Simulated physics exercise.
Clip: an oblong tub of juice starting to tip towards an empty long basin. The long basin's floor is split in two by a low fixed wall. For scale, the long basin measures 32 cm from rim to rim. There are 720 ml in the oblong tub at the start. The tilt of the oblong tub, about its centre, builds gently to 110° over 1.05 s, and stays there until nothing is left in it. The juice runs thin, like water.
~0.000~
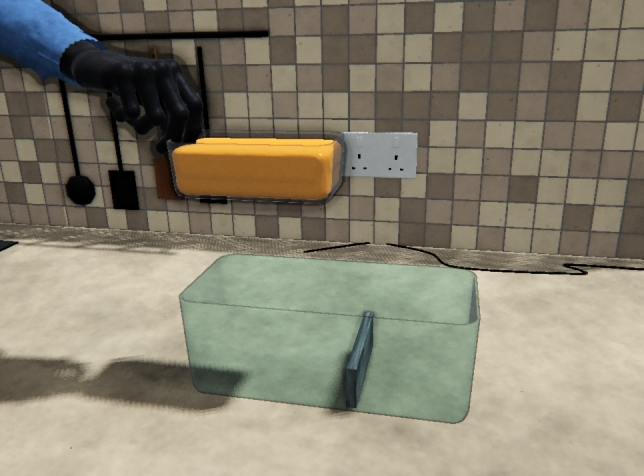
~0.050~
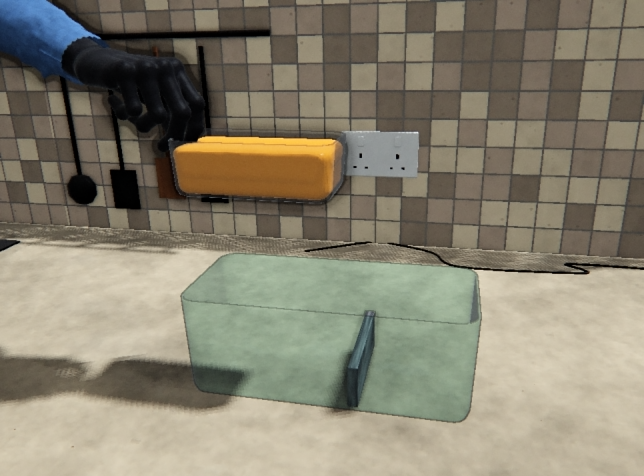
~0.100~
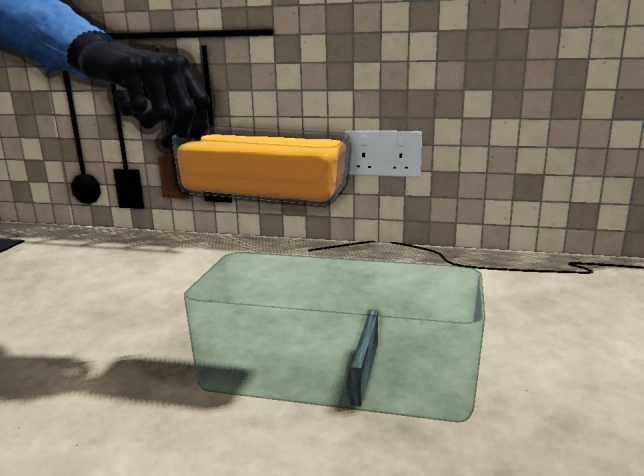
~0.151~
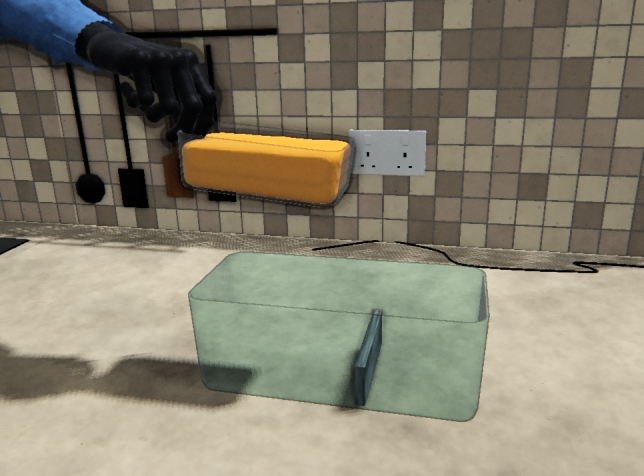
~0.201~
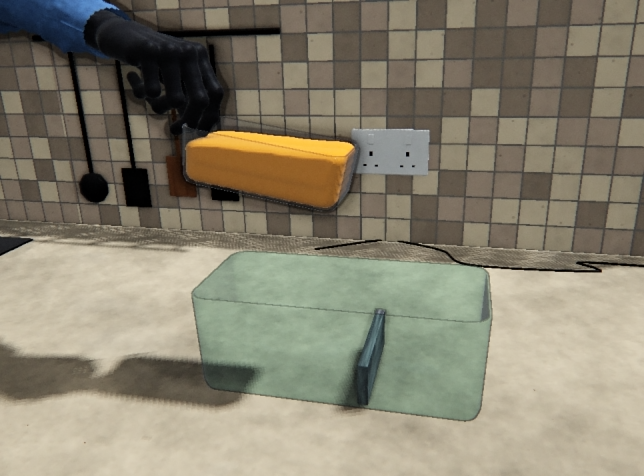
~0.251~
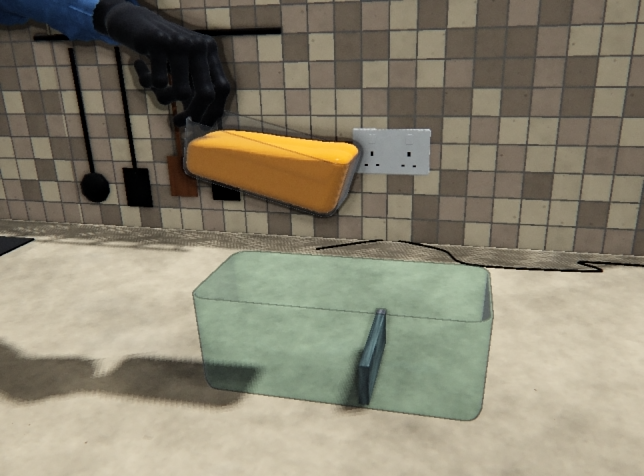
At the start, a gloved black hand with a blue sleeve is at the left end of a level, clear oblong tub of orange juice, above an empty greenish long basin on a counter. The tub then tilts gently, its right end dipping lower, while the basin stays empty below.
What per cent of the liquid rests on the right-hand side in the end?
71 percent.
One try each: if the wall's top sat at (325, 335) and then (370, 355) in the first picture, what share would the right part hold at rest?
Respectively 85 and 55 %.
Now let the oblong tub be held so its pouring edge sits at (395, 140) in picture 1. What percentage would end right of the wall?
Result then: Approx. 70 %.
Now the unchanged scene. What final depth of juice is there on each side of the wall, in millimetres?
About 6 mm left, about 32 mm right.
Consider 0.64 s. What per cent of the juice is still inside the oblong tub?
Fraction remaining: Approx. 18 per cent.
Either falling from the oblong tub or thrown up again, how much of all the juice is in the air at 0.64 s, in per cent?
Near 44 per cent of it all.
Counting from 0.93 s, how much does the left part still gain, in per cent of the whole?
Near 5 percent, give or take.
By 0.64 s the tilt is 74° and 17 per cent is still to pour, 1 is left of the wall and 36 right of it.
By 0.93 s the tilt is 106° and 3 per cent is still to pour, 18 is left of the wall and 71 right of it.
By 1.23 s the tilt is 110° and 0 per cent is still to pour, 23 is left of the wall and 71 right of it.
By 1.55 s the tilt is 110° and 0 per cent is still to pour, 23 is left of the wall and 71 right of it.
At rest 23 per cent lies left of the wall, 71 right of it and 6 outside.
